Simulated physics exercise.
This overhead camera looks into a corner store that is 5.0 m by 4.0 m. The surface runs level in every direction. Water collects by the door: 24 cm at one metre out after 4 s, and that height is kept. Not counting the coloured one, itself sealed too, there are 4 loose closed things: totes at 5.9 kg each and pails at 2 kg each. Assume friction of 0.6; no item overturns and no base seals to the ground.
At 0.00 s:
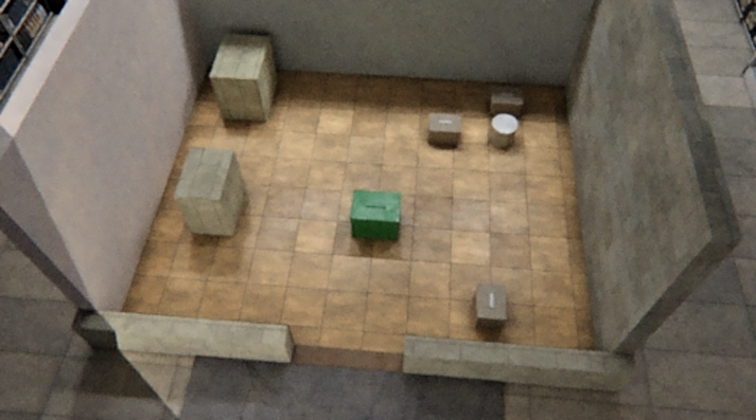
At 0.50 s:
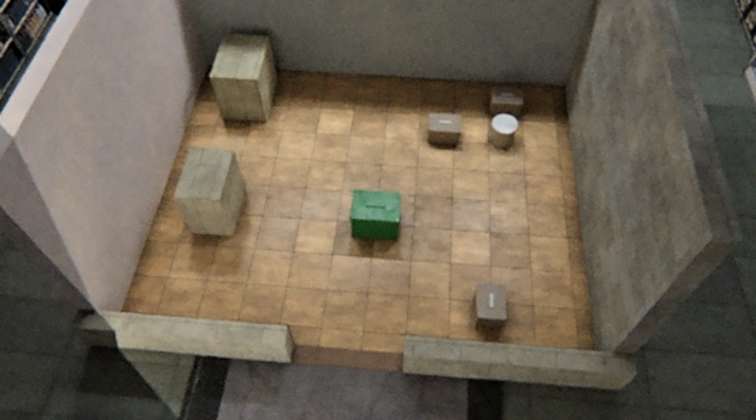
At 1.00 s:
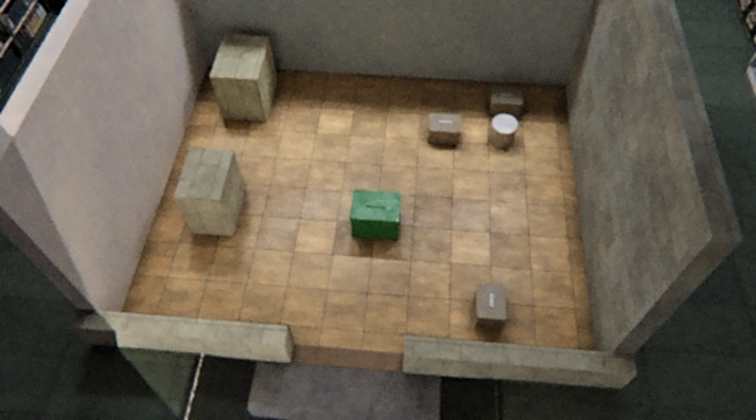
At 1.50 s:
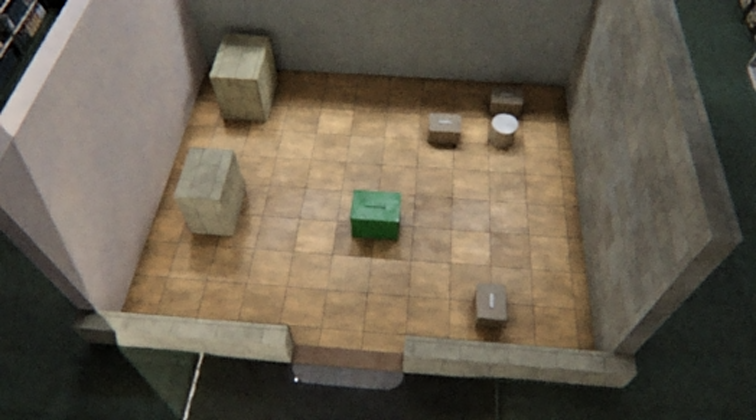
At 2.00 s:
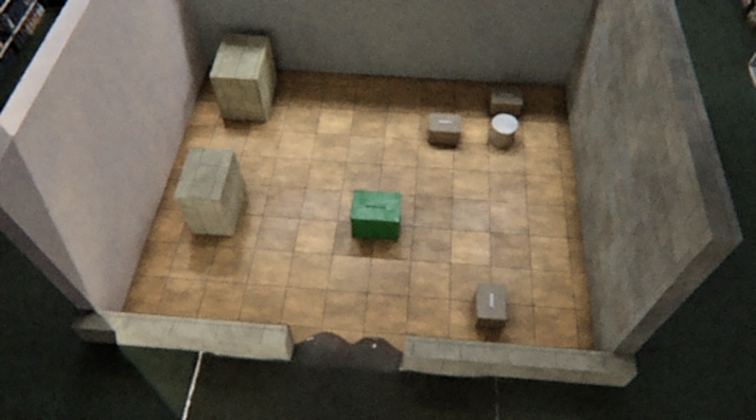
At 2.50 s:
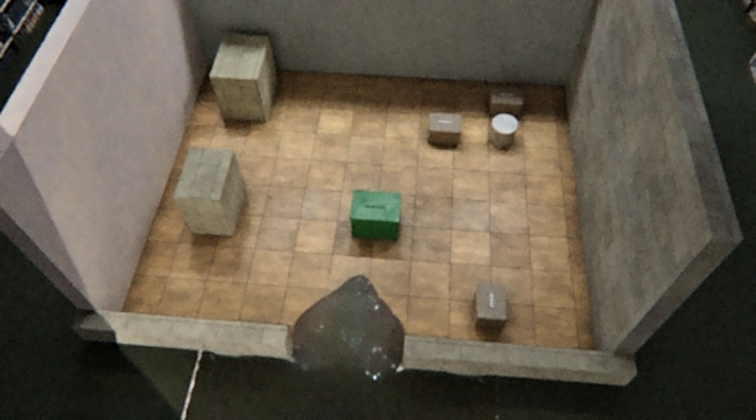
Dark water gathers outside the doorway, then spreads onto the tiled floor toward the still green chest.
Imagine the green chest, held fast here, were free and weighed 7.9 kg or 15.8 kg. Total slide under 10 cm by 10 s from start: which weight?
Going by the pictures, it is pinned by neither mass.
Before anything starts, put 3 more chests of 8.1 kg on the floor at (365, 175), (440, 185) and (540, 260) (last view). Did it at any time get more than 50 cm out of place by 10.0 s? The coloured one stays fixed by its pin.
First: Inside the limit; second: Inside the limit; third: Beyond the limit.
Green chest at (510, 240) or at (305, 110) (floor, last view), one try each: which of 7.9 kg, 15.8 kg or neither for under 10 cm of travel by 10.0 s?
In order, heavier load succeeds alone and no load succeeds.
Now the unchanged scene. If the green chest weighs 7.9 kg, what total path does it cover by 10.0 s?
Path length near 300 cm.
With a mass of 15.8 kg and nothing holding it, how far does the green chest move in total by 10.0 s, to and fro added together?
Close to 200 cm, all told.
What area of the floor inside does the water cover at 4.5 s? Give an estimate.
Roughly 8.0 m2 of it is wet.
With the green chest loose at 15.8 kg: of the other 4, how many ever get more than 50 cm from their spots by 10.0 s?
I make it 3.
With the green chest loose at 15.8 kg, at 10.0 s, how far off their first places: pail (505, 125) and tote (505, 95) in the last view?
In that order: 80 cm, 60 cm.
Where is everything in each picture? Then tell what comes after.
In the first frame, the green chest at (376, 206), on the bottom; water covers 0.0 m2; 0 of 5 have shifted.
In the second frame, the green chest at (376, 206) rests on the ground; 0.0 m2 under water; 0 of 5 have shifted.
In the third frame, the green chest at (376, 206), on the bottom; water covers 0.0 m2; 0 of 5 have shifted.
In the fourth frame, the green chest at (376, 206), on the bottom; 0.0 m2 under water; 0 of 5 have shifted.
In the fifth frame, the green chest at (376, 206) rests on the ground; water covers 0.1 m2; 0 of 5 have shifted.
In the sixth frame, the green chest at (376, 206) rests on the ground; 0.6 m2 under water; 0 of 5 have shifted.
After 3.5 s the green chest would be 9 cm from its start with 7.9 kg and 1 cm from its start with 15.8 kg; 4 cm of water round it then.
After 4.5 s the green chest would be 73 cm from its start with 7.9 kg and 29 cm from its start with 15.8 kg; 4 cm of water round it then.
After 7.0 s the green chest would be 229 cm from its start with 7.9 kg and 129 cm from its start with 15.8 kg; 4 cm of water round it then.
After 10.0 s the green chest would be 224 cm from its start with 7.9 kg and 191 cm from its start with 15.8 kg; 10 cm of water round it then.
